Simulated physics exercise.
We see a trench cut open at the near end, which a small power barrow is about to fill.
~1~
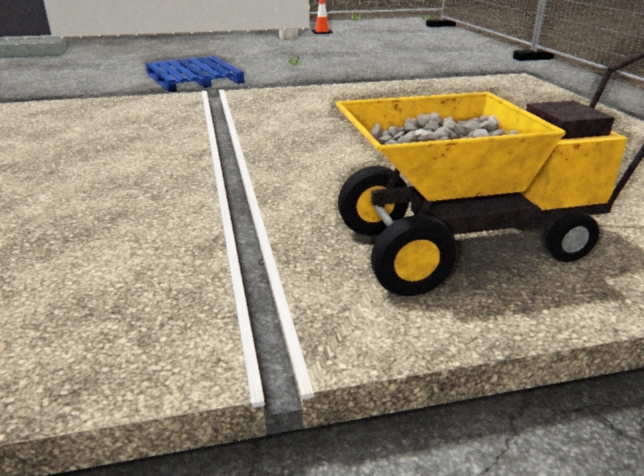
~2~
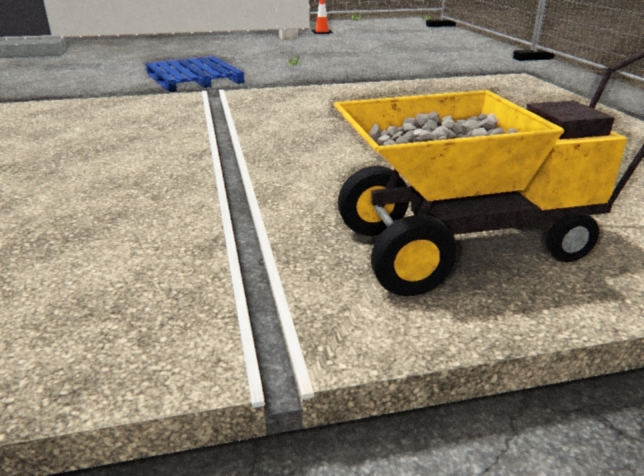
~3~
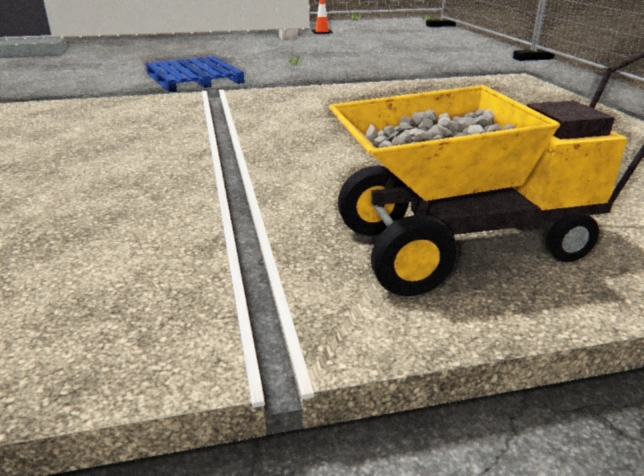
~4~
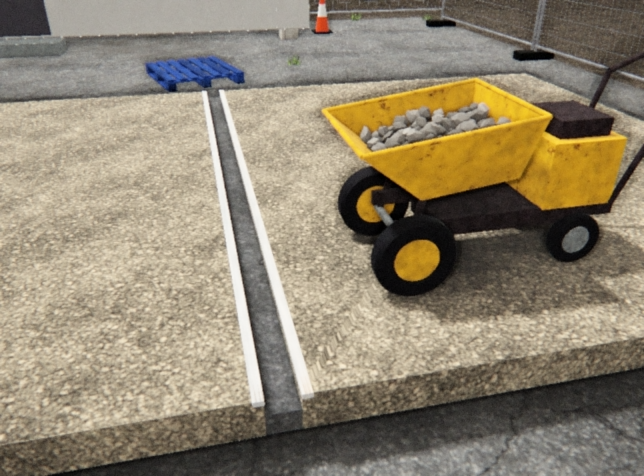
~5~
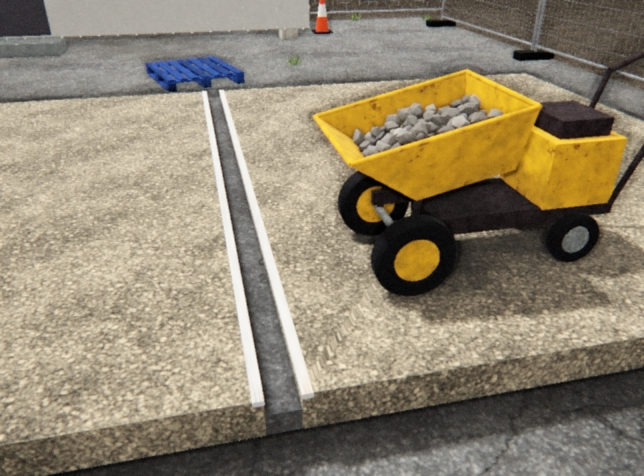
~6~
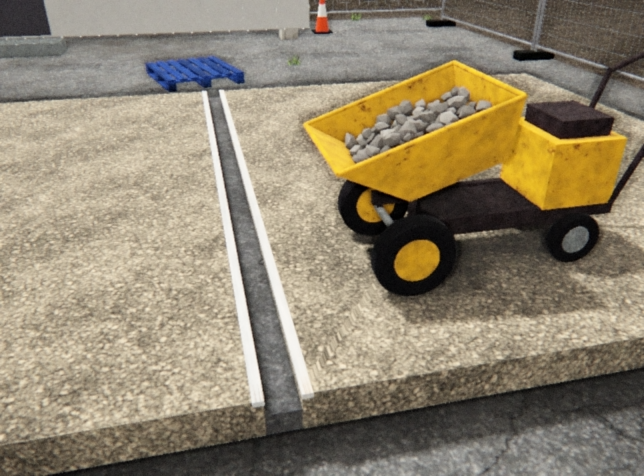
The video shows a small yellow power barrow loaded with grey broken stones standing on gravel to the right of a narrow, white-edged trench; its skip starts level, then tilts gradually toward the left while the wheels stay still.
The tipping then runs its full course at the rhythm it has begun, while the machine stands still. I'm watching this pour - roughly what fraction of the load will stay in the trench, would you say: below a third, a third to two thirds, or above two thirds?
I would say a third to two thirds.
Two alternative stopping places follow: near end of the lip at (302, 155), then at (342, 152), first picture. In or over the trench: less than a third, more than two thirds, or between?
At the first place the answer is below one third, and at the second it is less than a third.
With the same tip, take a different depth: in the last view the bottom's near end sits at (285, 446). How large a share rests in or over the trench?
70 per cent, roughly.
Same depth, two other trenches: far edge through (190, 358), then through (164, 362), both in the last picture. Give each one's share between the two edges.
Roughly 80 per cent, then roughly 90 per cent.
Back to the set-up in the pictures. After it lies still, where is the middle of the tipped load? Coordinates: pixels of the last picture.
Near pixel (247, 271).
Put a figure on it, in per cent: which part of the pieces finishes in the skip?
Roughly 20 per cent of the load.
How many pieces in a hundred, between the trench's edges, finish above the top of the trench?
My estimate would be close to 55 per cent.
Soon, skip tipped steeply; all in the skip.
A while on, skip tipped right over; about two thirds in the skip; a stray few short of the trench; about a quarter in or heaped over the trench; a small part beyond it; a stray few falling.
Towards the end, skip tipped right over; about a quarter in the skip; a small part short of the trench; about half in or heaped over the trench; about a third beyond it.
Finally, skip tipped right over; about a quarter in the skip; a small part short of the trench; about a third in or heaped over the trench; about a third beyond it.
